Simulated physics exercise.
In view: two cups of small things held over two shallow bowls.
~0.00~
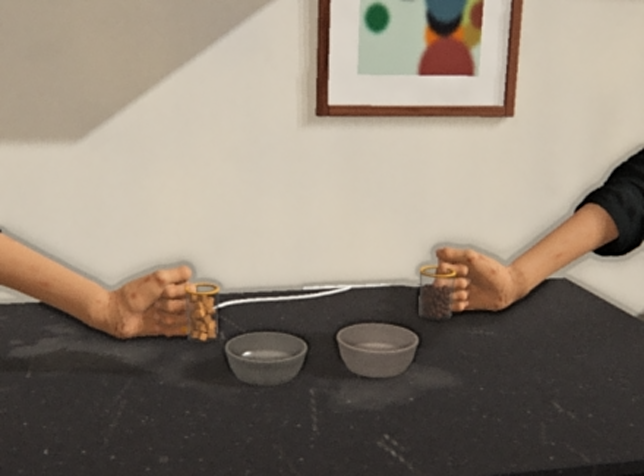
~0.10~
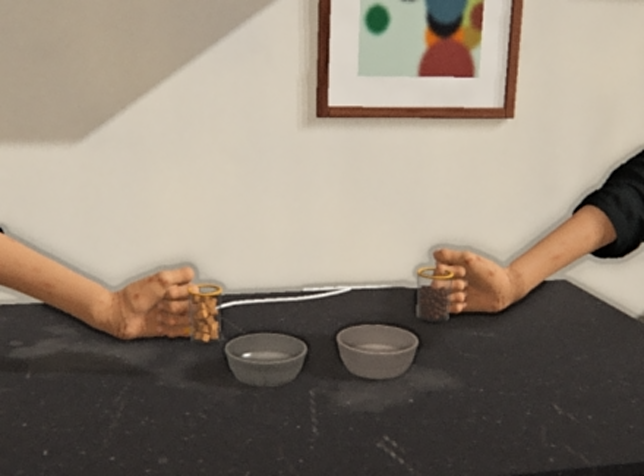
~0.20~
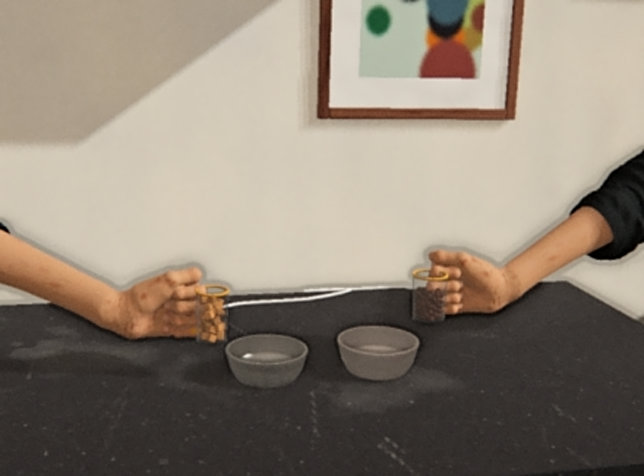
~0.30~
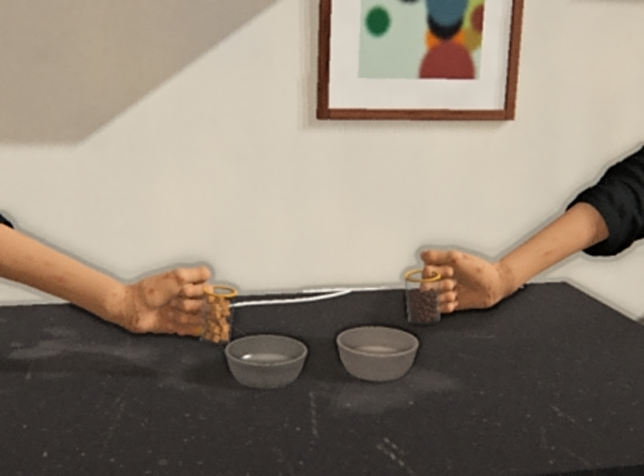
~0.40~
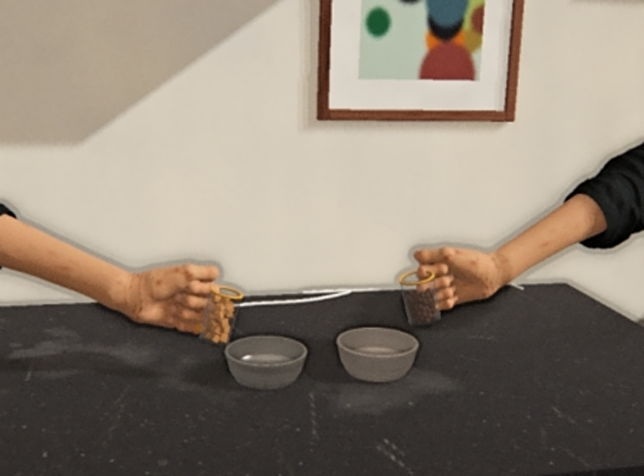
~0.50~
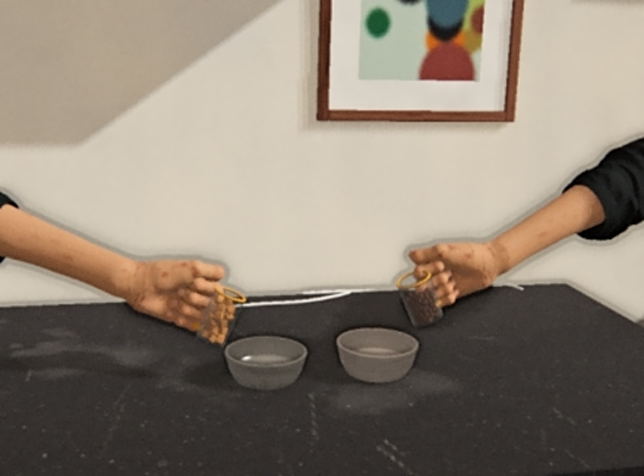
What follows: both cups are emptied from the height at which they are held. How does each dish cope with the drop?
The left dish keeps them all and the right dish keeps them all.
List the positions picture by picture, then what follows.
In the first frame, left dish near (273, 364), empty; left cup near (202, 314), holding brown sugar cubes, just above its dish; right dish near (389, 355), empty; right cup near (436, 294), holding allspice berries, just above its dish.
In the second frame, left cup near (205, 315), upright; right cup near (434, 295), upright.
In the third frame, left cup near (212, 316), upright; right cup near (429, 297), upright.
In the fourth frame, left cup near (217, 316), tipped 6°; right cup near (423, 298), tipped 6°.
In the fifth frame, left cup near (220, 317), tipped 14°; right cup near (421, 299), tipped 14°.
In the sixth frame, left dish near (273, 369); left cup near (220, 317), tipped 23°; right dish near (389, 359); right cup near (421, 299), tipped 23°.
After 0.88 s, left, the whole lot still in the cup; right, the whole lot still in the cup.
After 1.28 s, left, all but a few still in the cup, a little in the dish; right, the whole lot still in the cup.
After 1.76 s, left, near half still in the cup, near half in the dish; right, only a few still in the cup, all but a few in the dish, only a few in the air.
In the end (2.6 s), left, the whole lot in the dish, none at all outside the dish; right, the whole lot in the dish, none at all outside the dish.
